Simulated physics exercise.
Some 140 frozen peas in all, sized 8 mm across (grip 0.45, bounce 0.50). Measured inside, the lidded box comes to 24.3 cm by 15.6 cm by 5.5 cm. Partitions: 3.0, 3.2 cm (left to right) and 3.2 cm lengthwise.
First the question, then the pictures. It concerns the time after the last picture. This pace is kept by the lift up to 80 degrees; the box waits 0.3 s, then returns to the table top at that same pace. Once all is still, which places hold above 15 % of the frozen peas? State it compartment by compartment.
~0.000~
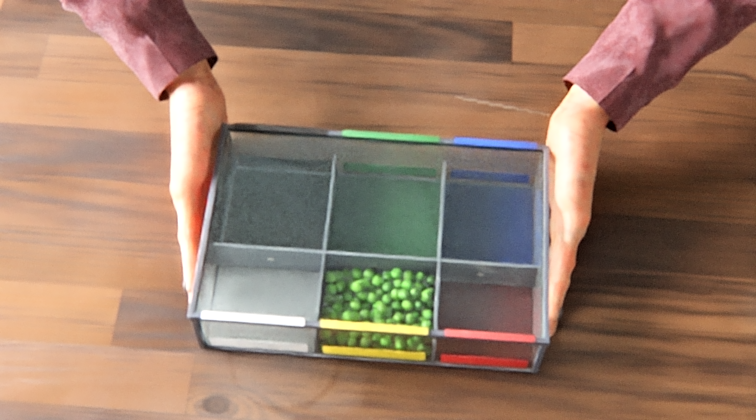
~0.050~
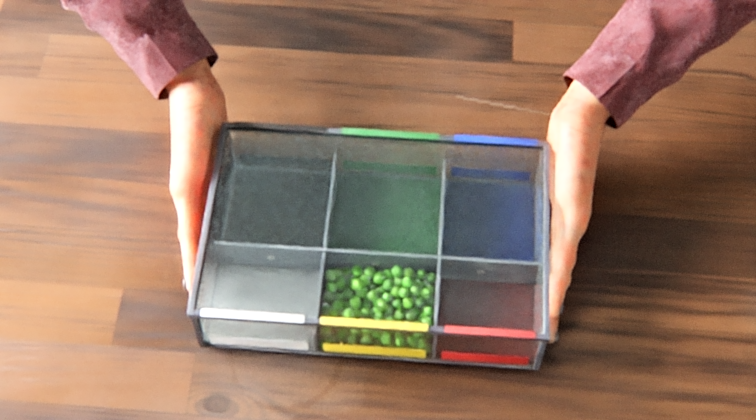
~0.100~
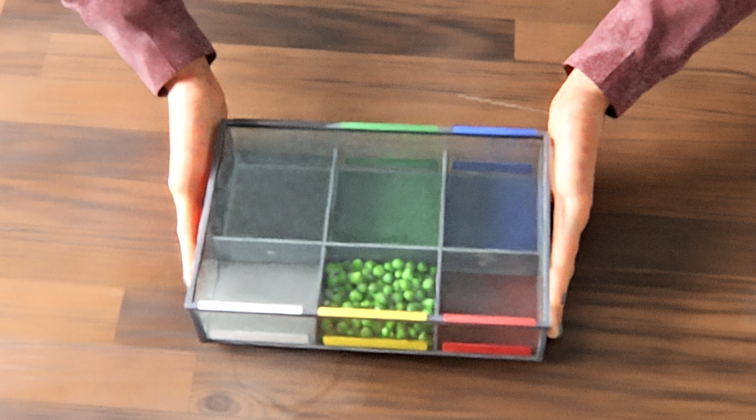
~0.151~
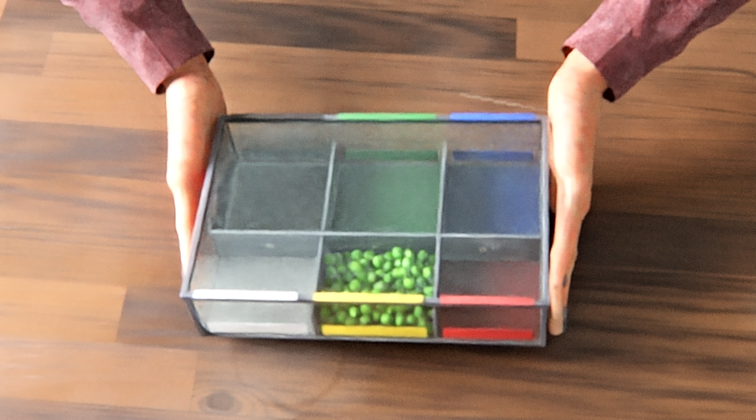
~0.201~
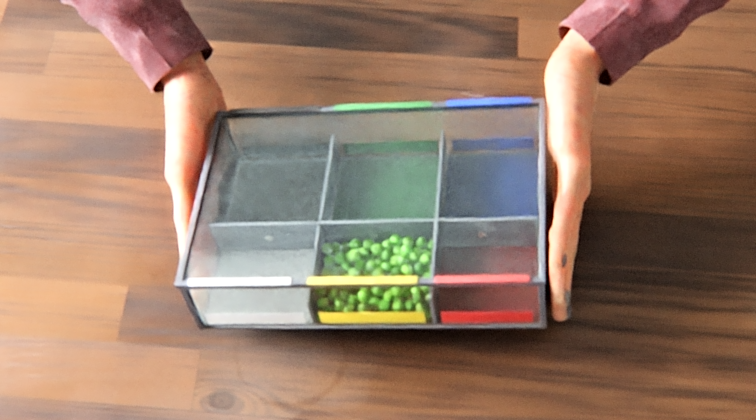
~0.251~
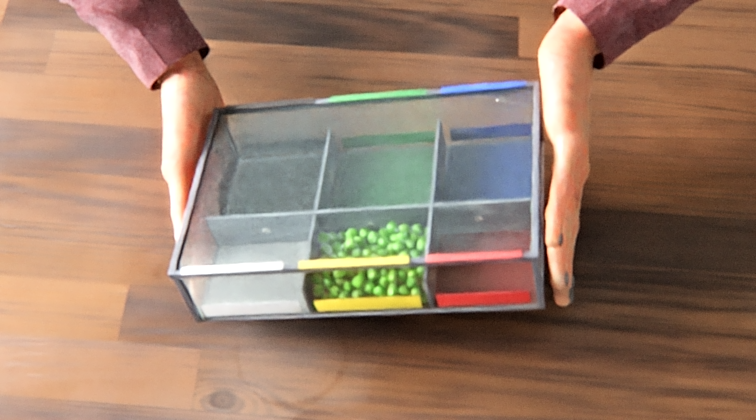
Red compartment: Fails, blue compartment: Fails, green compartment: Fails, yellow compartment: Succeeds, white compartment: Fails, black compartment: Succeeds.
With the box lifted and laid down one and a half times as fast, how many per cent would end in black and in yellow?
The black compartment would end with 65 per cent, the yellow one with 30 per cent.
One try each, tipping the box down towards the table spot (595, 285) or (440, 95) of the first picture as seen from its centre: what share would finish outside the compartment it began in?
Near 25 and 30 per cent, in that order.
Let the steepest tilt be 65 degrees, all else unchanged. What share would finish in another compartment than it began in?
Near 10 in a hundred.
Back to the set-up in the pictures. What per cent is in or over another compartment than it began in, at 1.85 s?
Some 55 percent.
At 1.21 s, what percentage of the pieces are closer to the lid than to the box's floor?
Around 40 in a hundred, give or take.
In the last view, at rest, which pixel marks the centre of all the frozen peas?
Approximately (316, 243) in the last picture.
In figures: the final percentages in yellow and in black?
Yellow 45, black 55.
Then, at 1.21 s, tilt 80 degrees; yellow 65 %, black 30 %.
After 1.85 s, tilt 41 degrees; yellow 45 %, black 55 %.
After 2.53 s, tilt 0 degrees; yellow 45 %, black 55 %.
By 2.9 s all is still; red 0 %, blue 0 %, green 0 %, yellow 45 %, white 0 %, black 55 %.
